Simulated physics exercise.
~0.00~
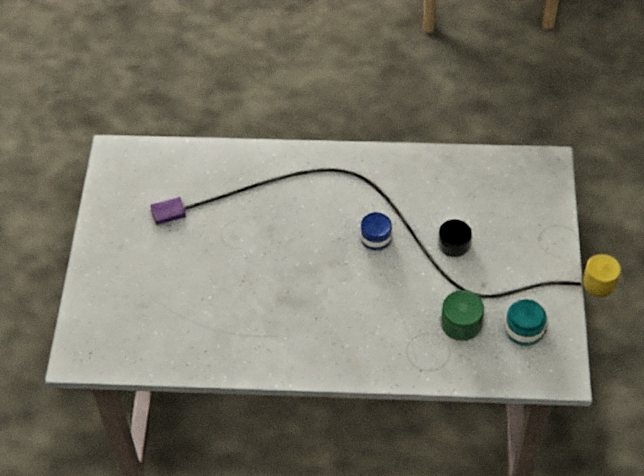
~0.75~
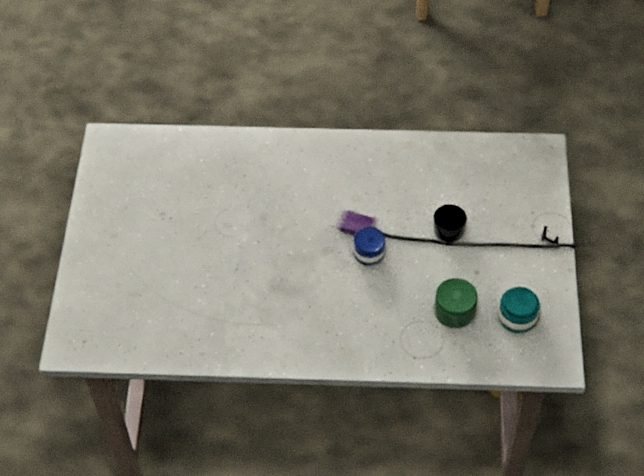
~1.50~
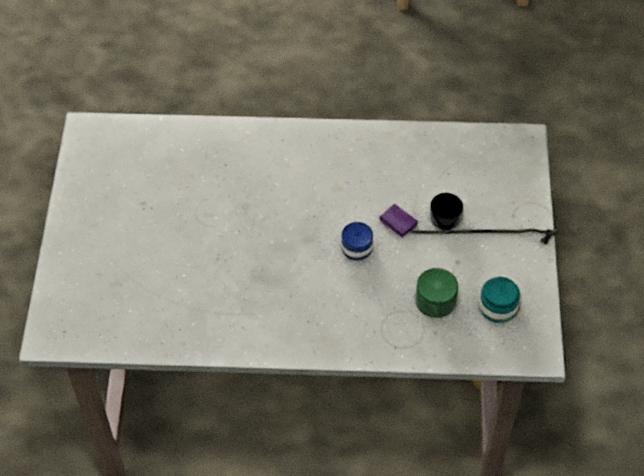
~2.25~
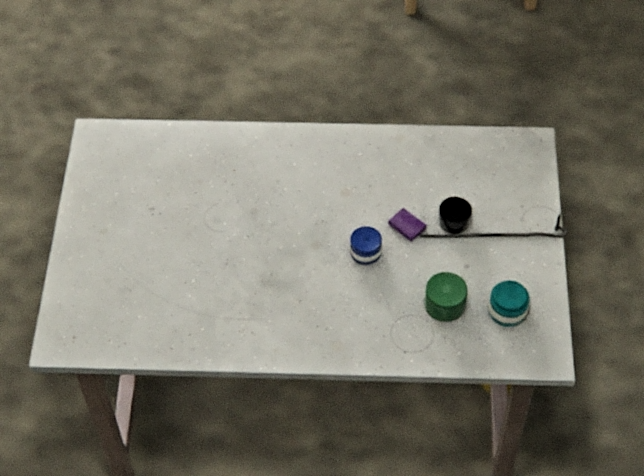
Sideboard with a yellow speaker dropping off the right edge, its cable dragging the purple phone rightward past the slightly shifted blue tin.
